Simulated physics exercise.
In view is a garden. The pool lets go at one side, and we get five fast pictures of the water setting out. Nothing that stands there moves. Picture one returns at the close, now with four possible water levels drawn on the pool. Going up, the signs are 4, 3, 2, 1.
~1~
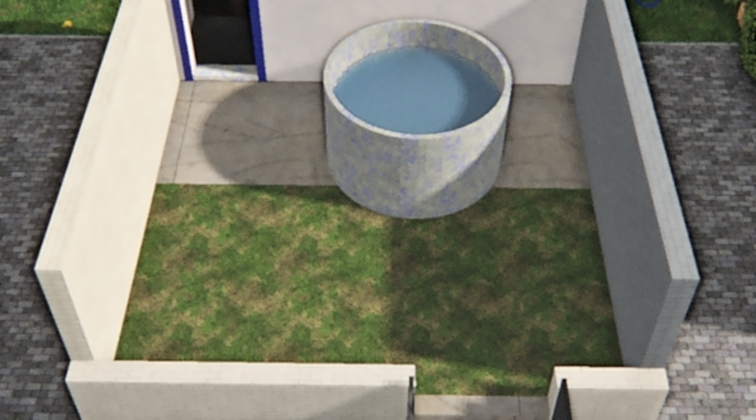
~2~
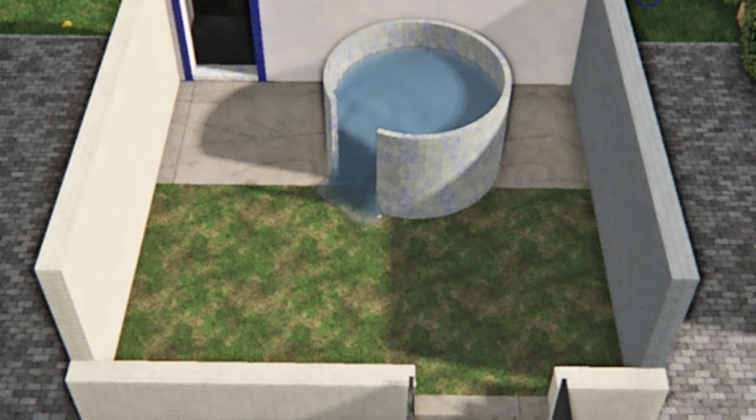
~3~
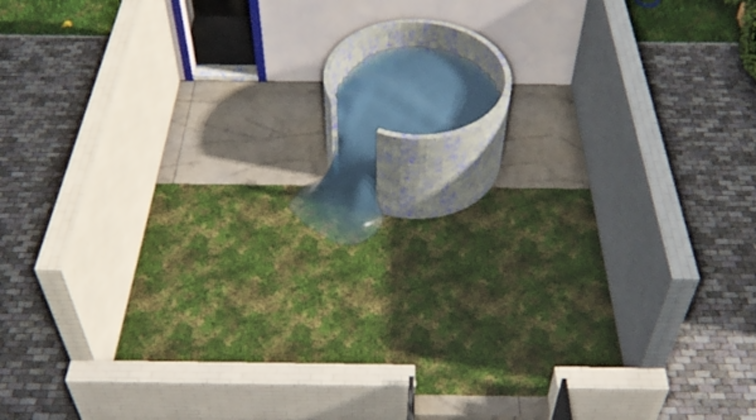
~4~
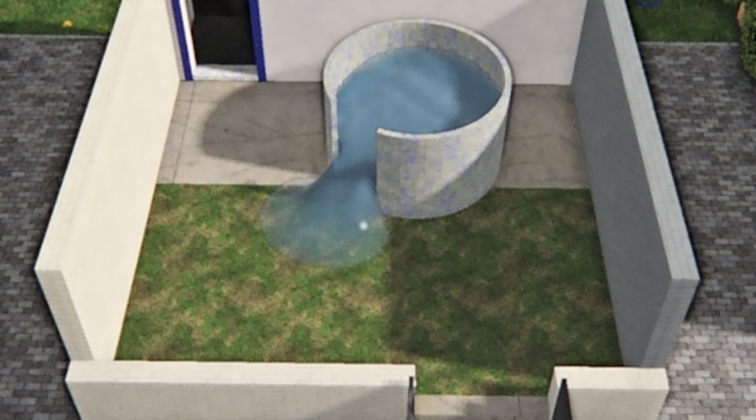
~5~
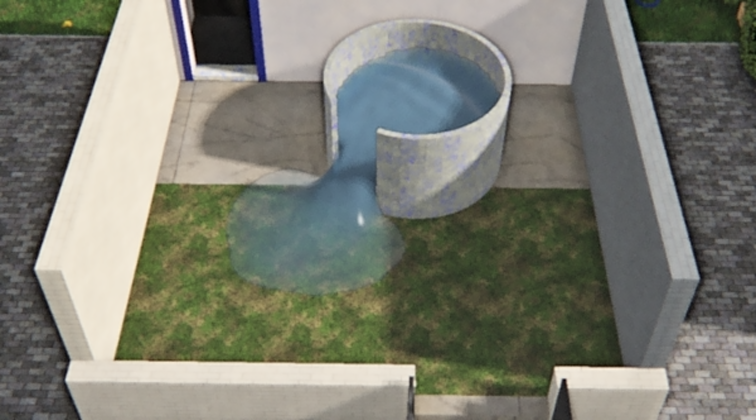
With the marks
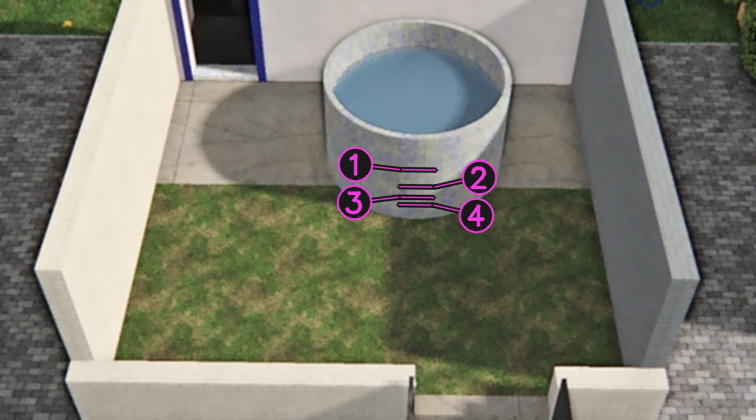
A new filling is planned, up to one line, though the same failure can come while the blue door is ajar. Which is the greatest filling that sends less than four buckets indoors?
2.
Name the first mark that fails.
The answer is 1.
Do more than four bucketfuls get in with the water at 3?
No, not at all.
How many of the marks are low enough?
Three of the four.
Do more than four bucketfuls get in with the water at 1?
Yes.
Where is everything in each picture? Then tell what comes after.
The first frame shows water in the pool at rest, its middle at (416, 99); foot of the blue doorway at (226, 80); open gate at (485, 363).
In the second frame, 1 % of the ground under water, visible out to (376, 217).
In the third frame, 3 % of the ground under water, visible out to (298, 206).
In the fourth frame, 6 % of the ground under water, visible out to (275, 239).
In the fifth frame, 12 % of the ground under water, visible out to (254, 278).
In magenta, 1 at (417, 169); 2 at (416, 186); 3 at (416, 197); 4 at (416, 204); from the bottom up 4, 3, 2, 1.
With 1, about 8 bucketfuls get in.
With 2, a splash gets over, under a bucket.
With 3, nothing gets over.
With 4, nothing gets over.
